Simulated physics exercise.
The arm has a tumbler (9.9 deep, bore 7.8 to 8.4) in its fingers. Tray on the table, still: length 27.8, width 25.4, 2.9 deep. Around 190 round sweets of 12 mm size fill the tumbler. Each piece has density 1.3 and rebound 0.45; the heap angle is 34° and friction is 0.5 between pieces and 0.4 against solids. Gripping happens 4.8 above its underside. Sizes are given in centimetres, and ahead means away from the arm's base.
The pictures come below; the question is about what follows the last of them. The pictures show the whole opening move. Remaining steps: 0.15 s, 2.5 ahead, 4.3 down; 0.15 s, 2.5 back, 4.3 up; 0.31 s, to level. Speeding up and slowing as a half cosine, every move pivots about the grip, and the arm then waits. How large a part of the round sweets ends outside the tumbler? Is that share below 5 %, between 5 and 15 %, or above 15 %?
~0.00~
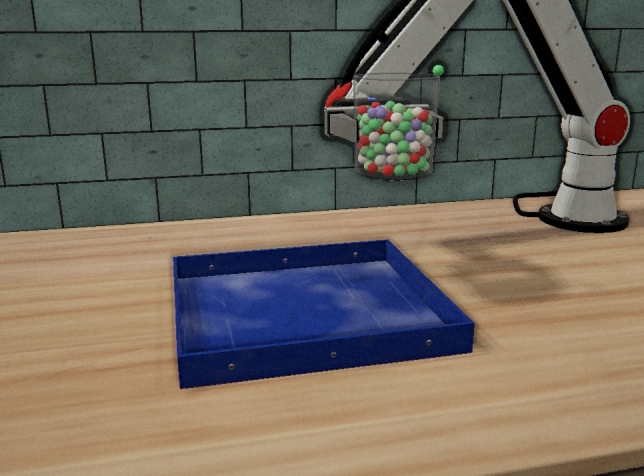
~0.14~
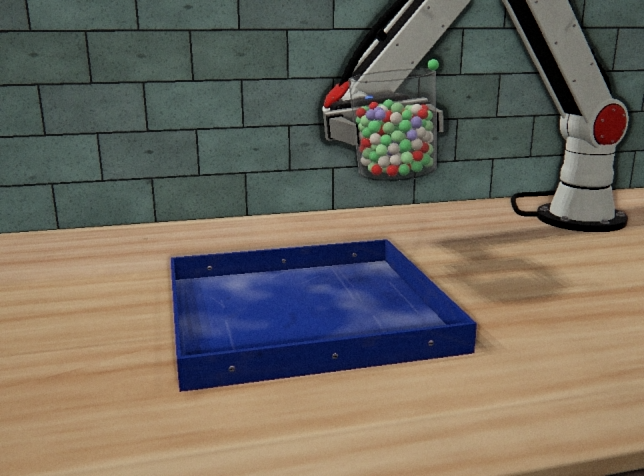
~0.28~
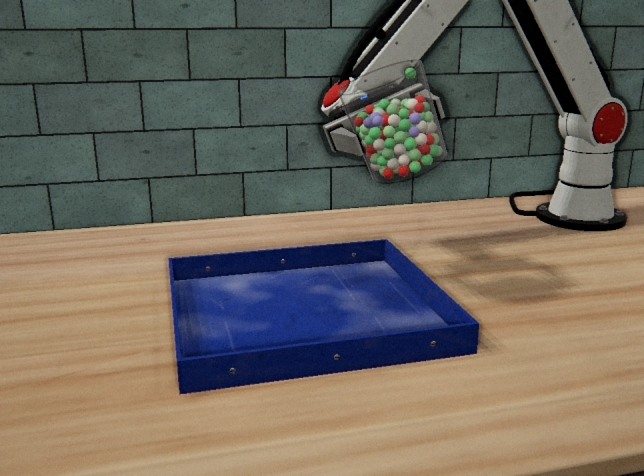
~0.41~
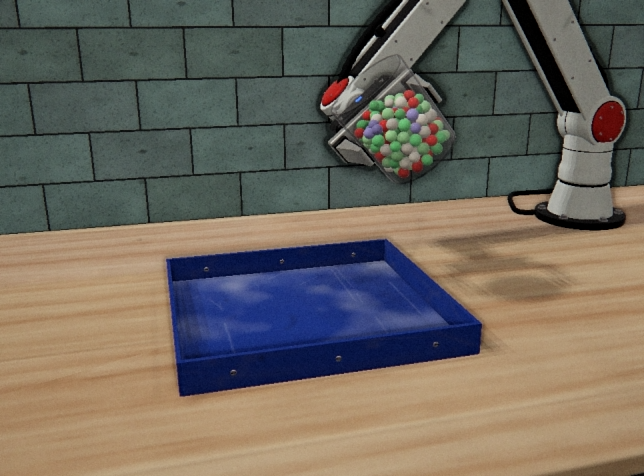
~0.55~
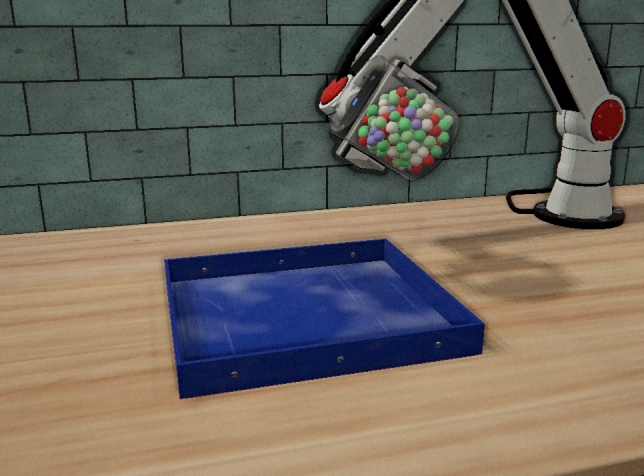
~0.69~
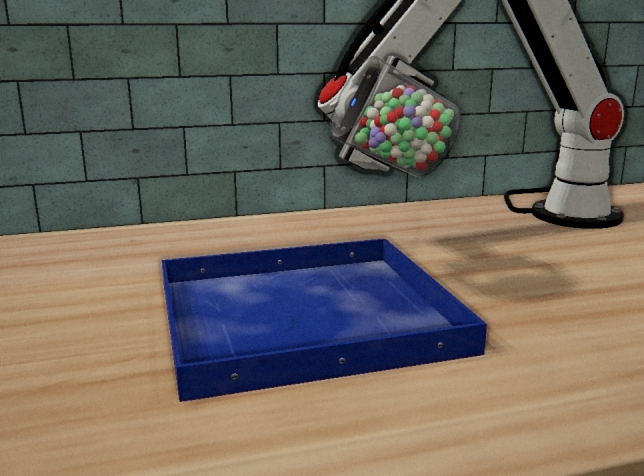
The share is below 5 %.
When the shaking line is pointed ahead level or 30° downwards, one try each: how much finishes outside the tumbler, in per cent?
Near 10 and 5 percent respectively.
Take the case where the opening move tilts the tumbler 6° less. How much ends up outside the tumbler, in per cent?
Estimate: Around 0 per cent.
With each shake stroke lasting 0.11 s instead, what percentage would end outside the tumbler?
Roughly 0 in a hundred.
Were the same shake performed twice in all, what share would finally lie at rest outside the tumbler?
About 0 per cent in that case.
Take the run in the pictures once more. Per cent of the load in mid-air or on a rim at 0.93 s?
Reading at that time: Some 0 per cent.
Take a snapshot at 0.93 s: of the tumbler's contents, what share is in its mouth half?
Roughly 30 per cent.
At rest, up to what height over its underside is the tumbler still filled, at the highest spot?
I'd say near 8.5 cm from the bottom.
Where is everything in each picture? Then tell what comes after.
The first frame shows tumbler middle at (395, 126), level; upper third of the load around (393, 119), from x 360 to 440, top at y 70; 190 in the tumbler.
The second frame shows tumbler middle at (395, 125), tilted 6° forward; upper third of the load around (397, 118), from x 360 to 435, top at y 65.
The third frame shows tumbler middle at (395, 124), tilted 21° forward; upper third of the load around (400, 116), from x 360 to 435, top at y 75.
The fourth frame shows tumbler middle at (395, 123), tilted 41° forward; upper third of the load around (402, 113), from x 360 to 445, top at y 95.
The fifth frame shows tumbler middle at (396, 122), tilted 56° forward; upper third of the load around (405, 111), from x 365 to 450, top at y 90.
The sixth frame shows tumbler middle at (396, 120), tilted 62° forward; upper third of the load around (411, 109), from x 360 to 450, top at y 90; 190 in the tumbler.
By 0.93 s, tilted 62° forward, highest piece 22 above the table; 190 in the tumbler.
By 1.18 s, tilted 21° forward, highest piece 23 above the table; 190 in the tumbler.
By 1.50 s, level, highest piece 25 above the table; 190 in the tumbler.
By 2.55 s, level, highest piece 24 above the table; 190 in the tumbler.
Final count, 190 in the tumbler. That is 0 % outside the tumbler.
